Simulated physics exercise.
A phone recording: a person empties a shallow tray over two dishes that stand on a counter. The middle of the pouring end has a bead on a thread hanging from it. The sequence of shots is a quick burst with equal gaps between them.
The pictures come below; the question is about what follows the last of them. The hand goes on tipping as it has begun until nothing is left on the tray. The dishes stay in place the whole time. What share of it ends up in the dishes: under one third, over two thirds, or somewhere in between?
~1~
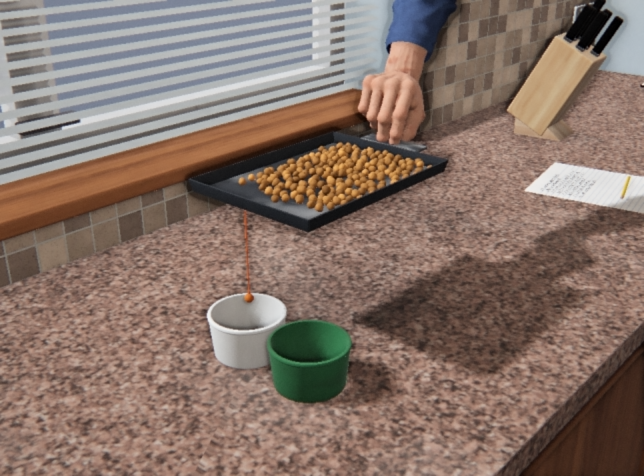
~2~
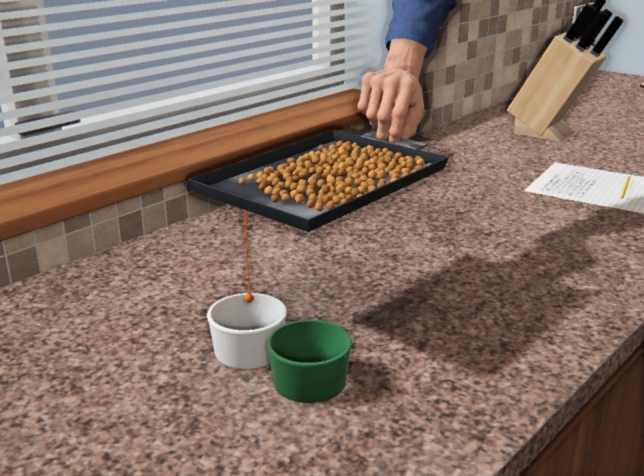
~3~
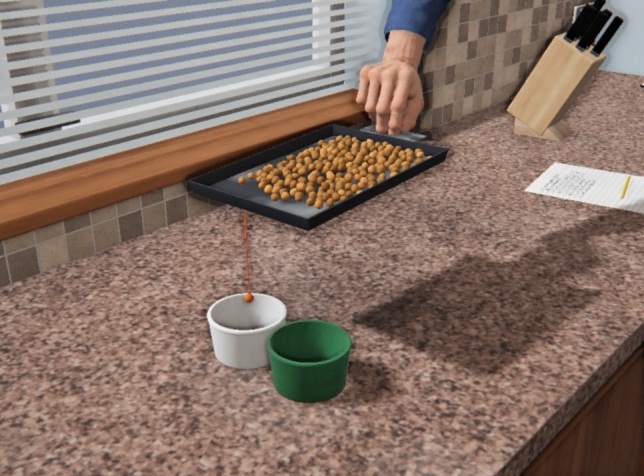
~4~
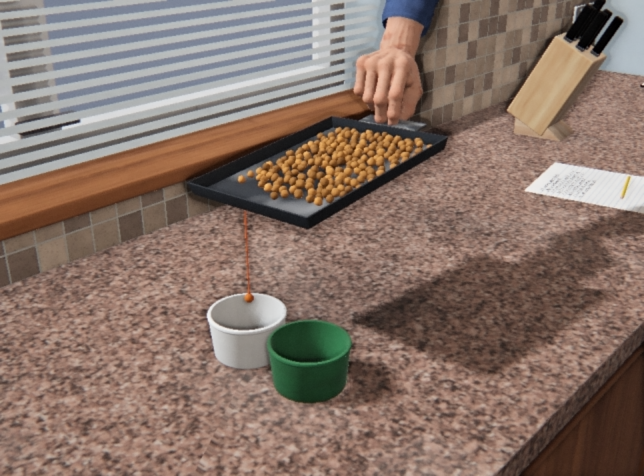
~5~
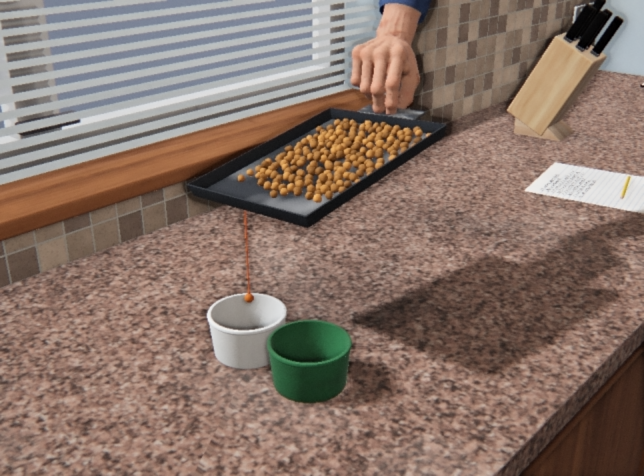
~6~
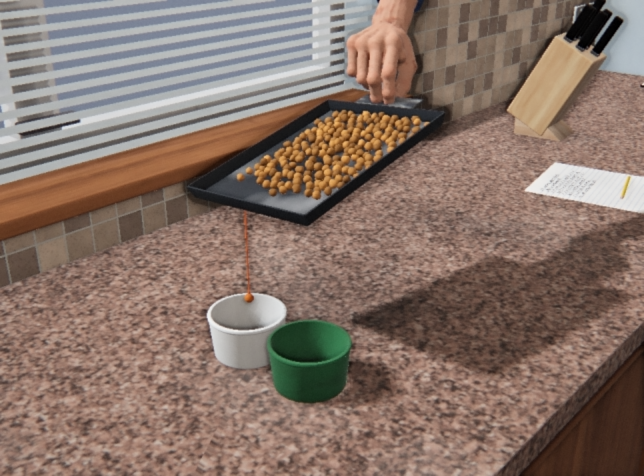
Under one third.
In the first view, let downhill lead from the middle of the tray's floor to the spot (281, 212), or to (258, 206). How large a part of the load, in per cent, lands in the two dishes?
About 50 %, then 10 %.
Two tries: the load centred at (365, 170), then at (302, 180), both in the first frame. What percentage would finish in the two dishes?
First case: Around 10 %; second case: Around 10 %.
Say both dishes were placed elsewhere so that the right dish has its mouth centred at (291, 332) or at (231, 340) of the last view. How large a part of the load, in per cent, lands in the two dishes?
First position: Some 20 %; second position: Some 60 %.
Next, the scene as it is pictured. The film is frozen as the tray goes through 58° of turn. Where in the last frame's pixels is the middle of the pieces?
Mark it at roughly (242, 161) in the final frame.
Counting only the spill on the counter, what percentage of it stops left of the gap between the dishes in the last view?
It works out at some 100 percent.
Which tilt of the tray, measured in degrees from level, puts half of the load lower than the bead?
About 110 degrees.
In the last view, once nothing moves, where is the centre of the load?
The centre comes to rest near (174, 346).
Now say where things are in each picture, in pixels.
Corners of the pouring end at (193, 179) and (308, 218), level; middle of the load at (343, 174), roasted chickpeas; left dish at (220, 342); right dish at (282, 375); bead on its thread at (249, 298), in the first picture.
Corners of the pouring end at (193, 179) and (308, 218), level; middle of the load at (343, 172), in the second picture.
Corners of the pouring end at (193, 180) and (308, 217), tipped barely, lowest at the left corner; middle of the load at (342, 168), in the third picture.
Corners of the pouring end at (192, 182) and (307, 215), tipped a little, lowest at the left corner; middle of the load at (342, 162), in the fourth picture.
Corners of the pouring end at (192, 184) and (306, 214), tipped a little, lowest at the left corner; middle of the load at (341, 155), in the fifth picture.
Corners of the pouring end at (191, 185) and (304, 213), tipped a little, lowest at the left corner; middle of the load at (339, 149); left dish at (220, 342); right dish at (282, 375), in the sixth picture.
Soon, tray tipped steeply; nearly all on the tray; a stray few in the air.
A while on, tray tipped right over; nearly all on the tray; a stray few in the left dish; a small part outside both.
Towards the end, tray tipped past a quarter turn; a small part in the left dish; nearly all outside both.
Finally, tray tipped past a quarter turn; none in the right dish; a small part in the left dish; nearly all outside both.
